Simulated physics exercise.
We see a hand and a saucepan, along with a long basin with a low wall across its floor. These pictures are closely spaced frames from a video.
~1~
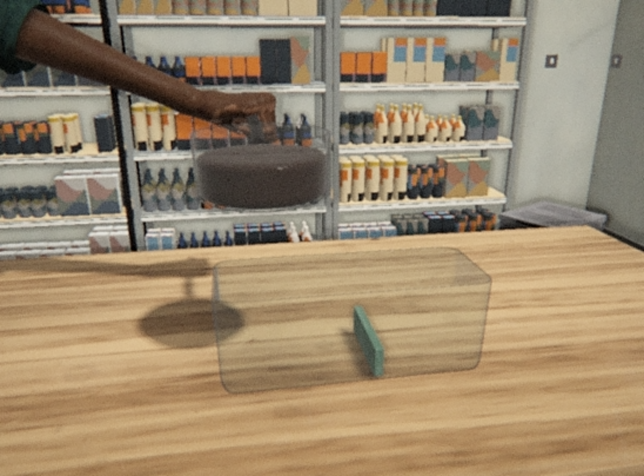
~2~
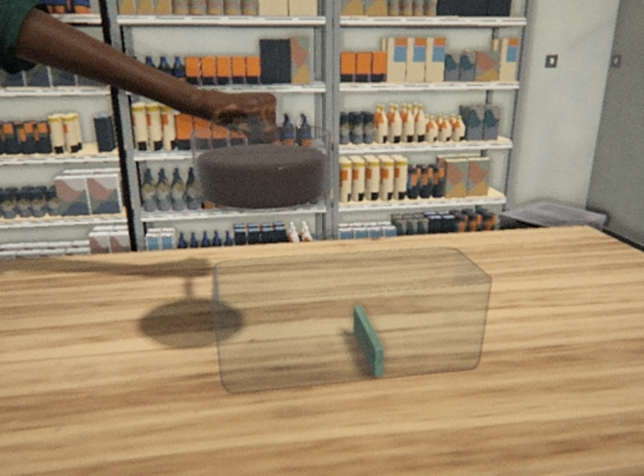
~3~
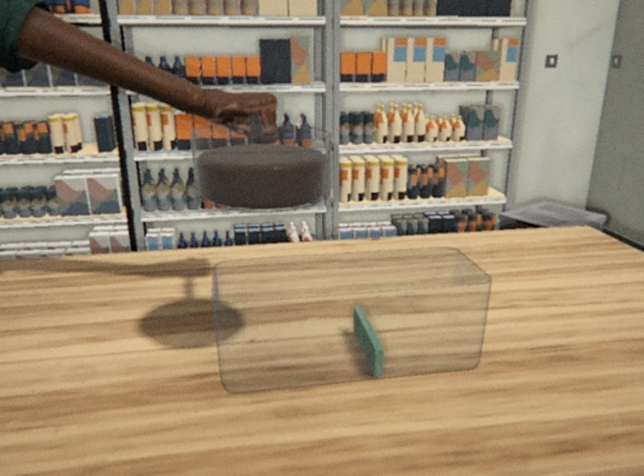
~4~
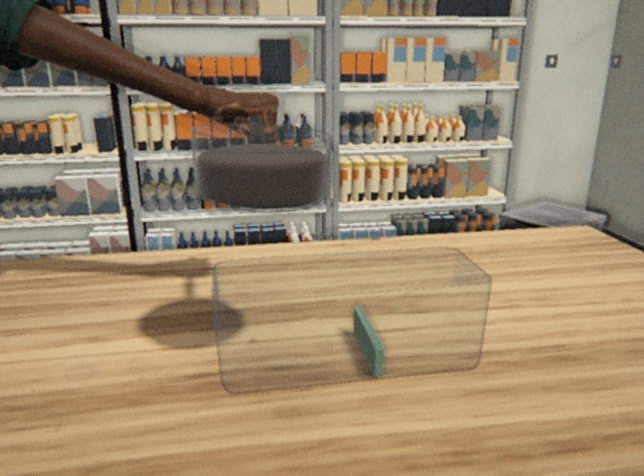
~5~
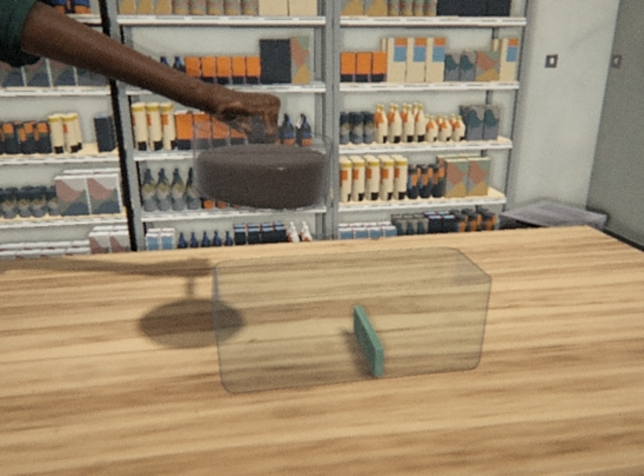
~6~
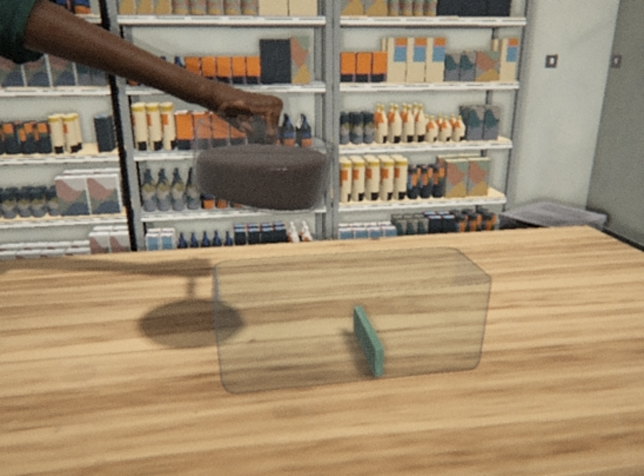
To begin with, a hand holds a clear saucepan of dark coffee level above the left side of a long, see-through basin with a low green wall across its floor. Then the hand slowly tilts the pan slightly to the right, while the basin stays still on the wooden table.
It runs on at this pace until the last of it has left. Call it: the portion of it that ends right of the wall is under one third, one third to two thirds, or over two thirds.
One third to two thirds.
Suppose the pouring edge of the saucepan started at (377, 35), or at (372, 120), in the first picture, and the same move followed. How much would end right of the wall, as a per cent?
First place gives some 80 %, second place some 85 %.
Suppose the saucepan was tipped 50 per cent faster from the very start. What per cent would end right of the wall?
It comes to around 45 per cent.
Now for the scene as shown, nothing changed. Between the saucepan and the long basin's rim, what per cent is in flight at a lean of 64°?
Roughly 30 in a hundred.
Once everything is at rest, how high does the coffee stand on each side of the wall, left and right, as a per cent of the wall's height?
The left comes to 40 % and the right to 70 %.
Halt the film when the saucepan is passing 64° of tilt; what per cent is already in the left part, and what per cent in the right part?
Left: Roughly 0 %; right: Roughly 5 %.
A moment on, the tilt is 64° and 63 per cent is still to pour, 2 is left of the wall and 4 right of it.
Next, the tilt is 95° and 15 per cent is still to pour, 21 is left of the wall and 53 right of it.
Then the tilt is 99° and 2 per cent is still to pour, 41 is left of the wall and 54 right of it.
Later the tilt is 99° and 0 per cent is still to pour, 45 is left of the wall and 54 right of it.
In the end 46 per cent lies left of the wall, 54 right of it and 1 outside.
